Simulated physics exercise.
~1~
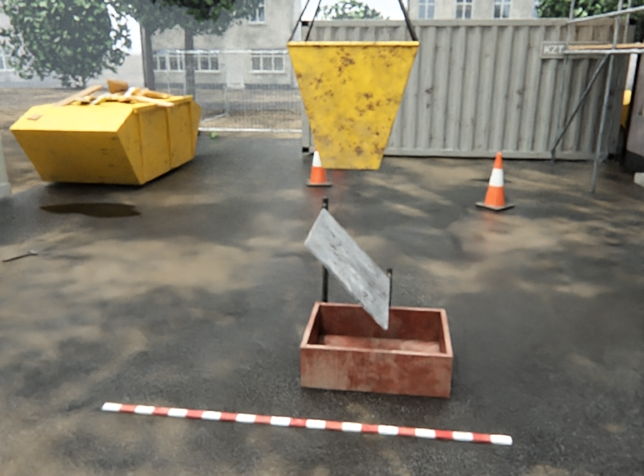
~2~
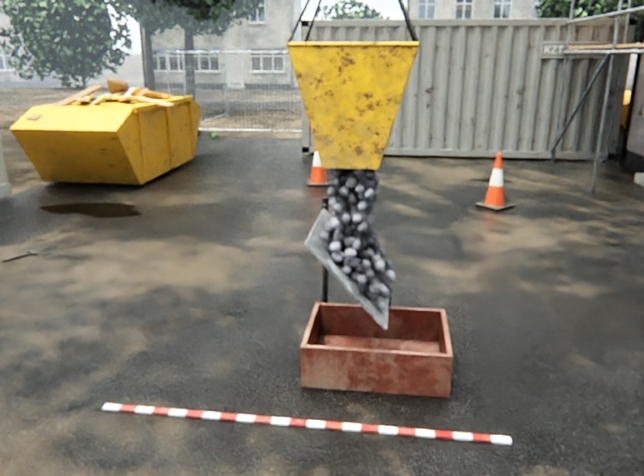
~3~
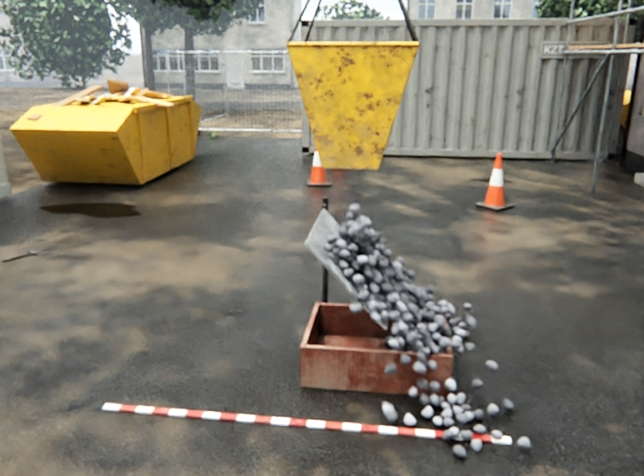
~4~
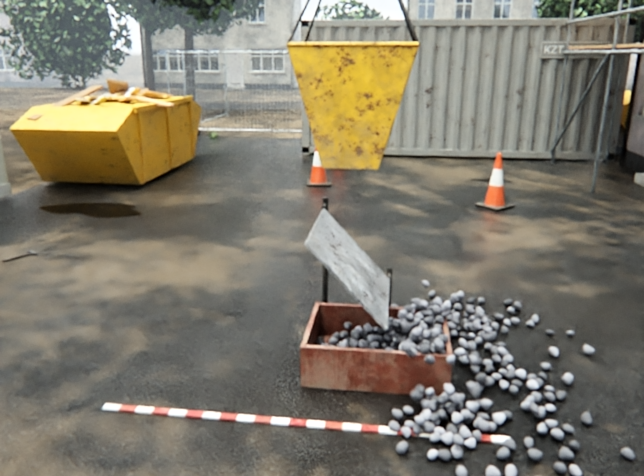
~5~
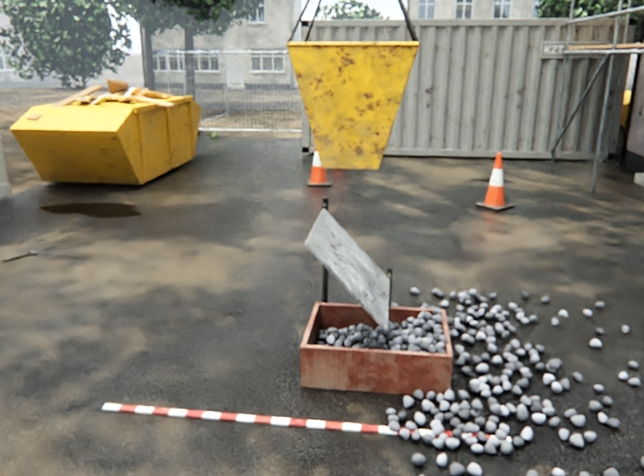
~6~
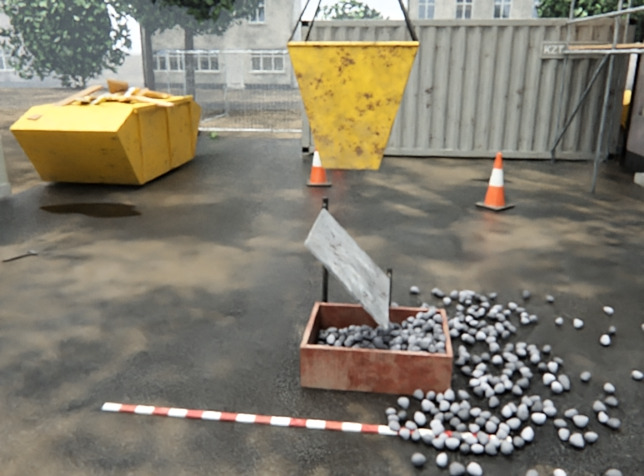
Grey stones drop from a yellow skip, slide down a slanted plate, and settle in and right of a bin.
